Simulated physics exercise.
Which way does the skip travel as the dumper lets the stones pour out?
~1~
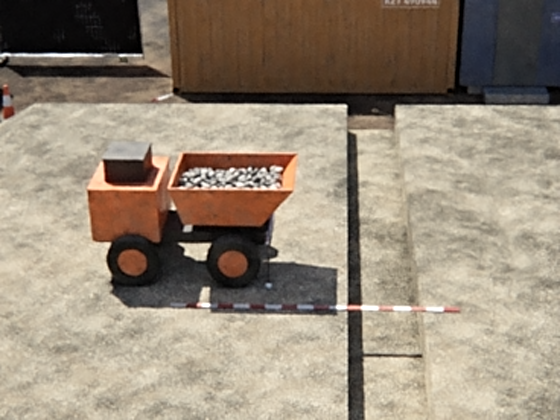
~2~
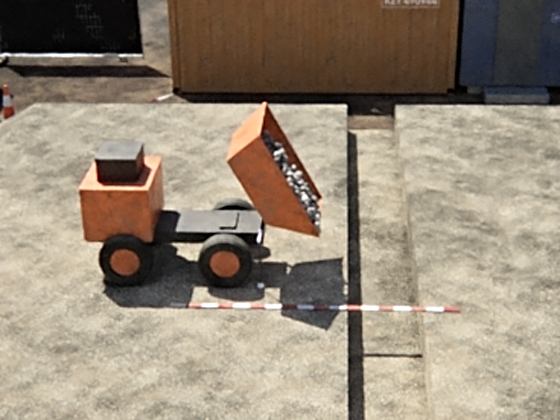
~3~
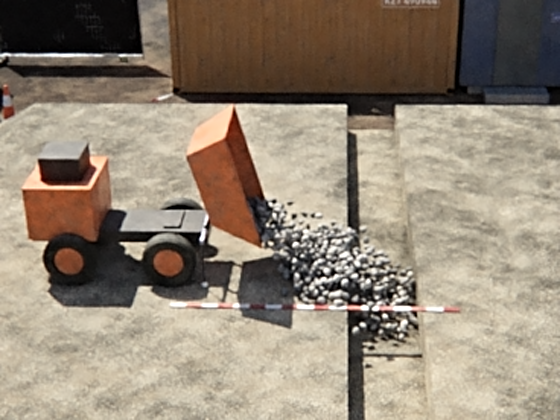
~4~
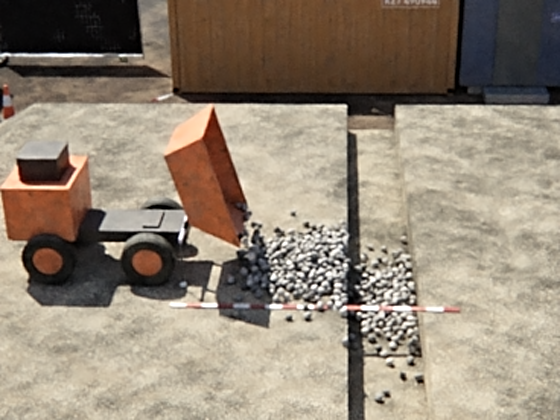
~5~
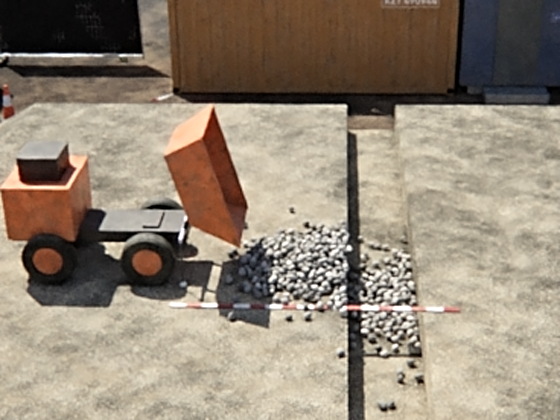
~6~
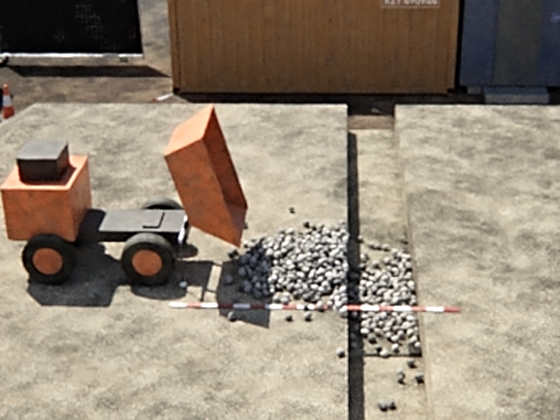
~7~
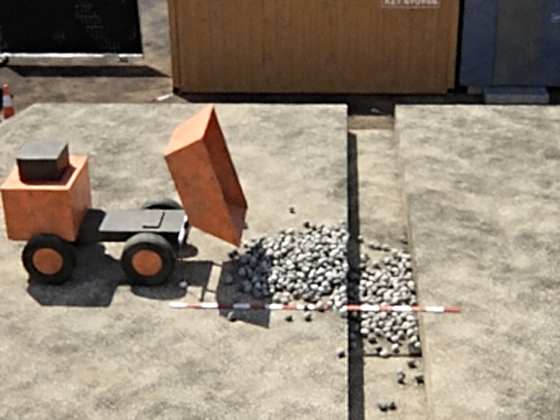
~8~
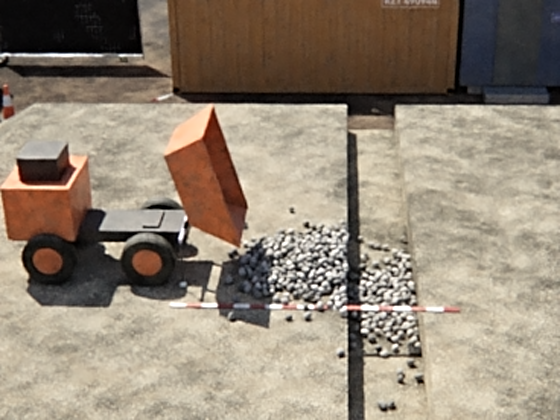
The skip moves to the left, away from the trench.
